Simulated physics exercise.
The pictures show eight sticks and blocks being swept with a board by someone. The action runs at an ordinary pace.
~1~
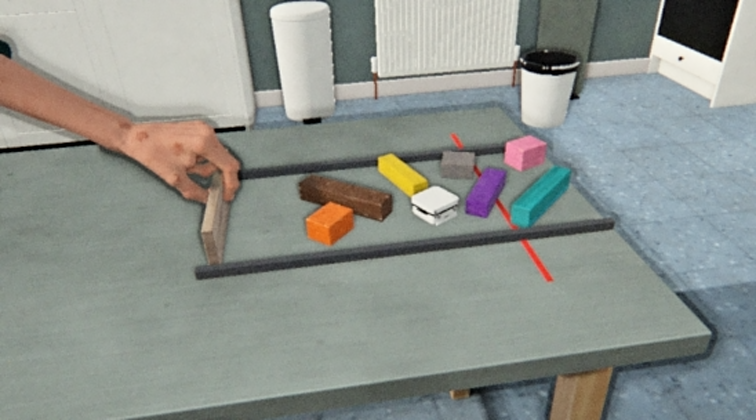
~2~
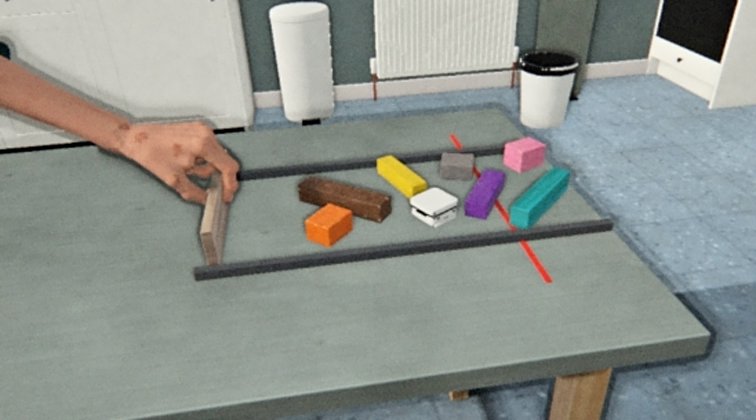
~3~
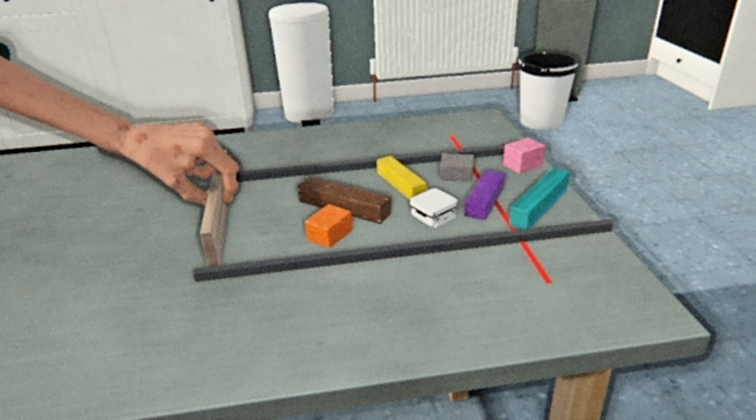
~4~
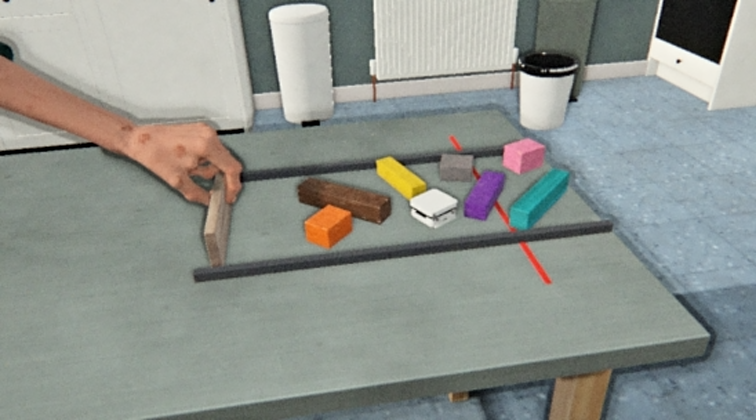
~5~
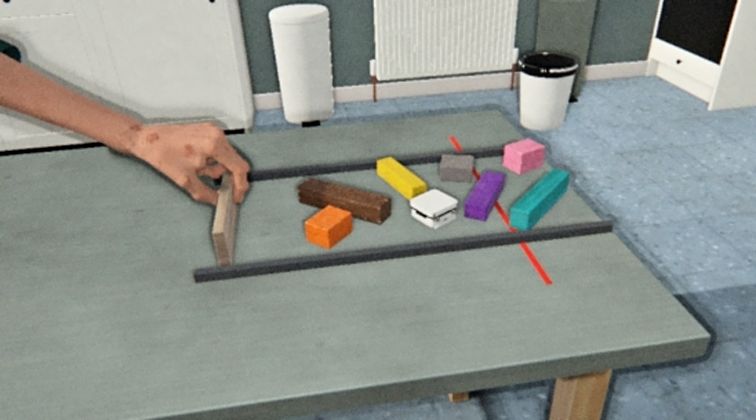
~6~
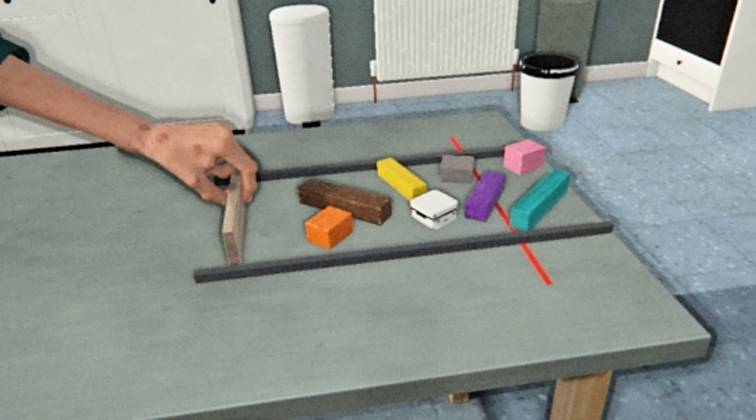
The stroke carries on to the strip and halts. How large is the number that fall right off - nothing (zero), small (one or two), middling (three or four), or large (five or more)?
Small - one or two.
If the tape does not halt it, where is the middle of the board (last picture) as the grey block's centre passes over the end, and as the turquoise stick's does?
With the grey block it sits around (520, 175), with the turquoise stick around (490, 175).
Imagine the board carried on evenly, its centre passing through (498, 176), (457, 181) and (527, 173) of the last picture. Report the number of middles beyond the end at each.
Respectively, 3, 0 and 5.
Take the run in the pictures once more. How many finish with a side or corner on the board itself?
The figure is 2.
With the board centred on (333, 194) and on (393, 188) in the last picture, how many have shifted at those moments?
First 2, then 5.
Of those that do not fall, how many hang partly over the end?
Count of overhanging things: 2.
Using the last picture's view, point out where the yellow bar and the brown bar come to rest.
For the yellow bar it's (507, 166), and for the brown bar it's (514, 181).
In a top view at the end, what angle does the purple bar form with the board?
I'd say it's about 50° out of line.
Soon after, none off yet; pink block at rest near (525, 157); turquoise stick at rest near (541, 200); purple bar at rest near (486, 196).
After that, none off yet; pink block at rest near (525, 157); turquoise stick moving near (547, 201); purple bar displaced a little near (520, 193).
In the end, the number that fall off is one or two; gone, pink block.
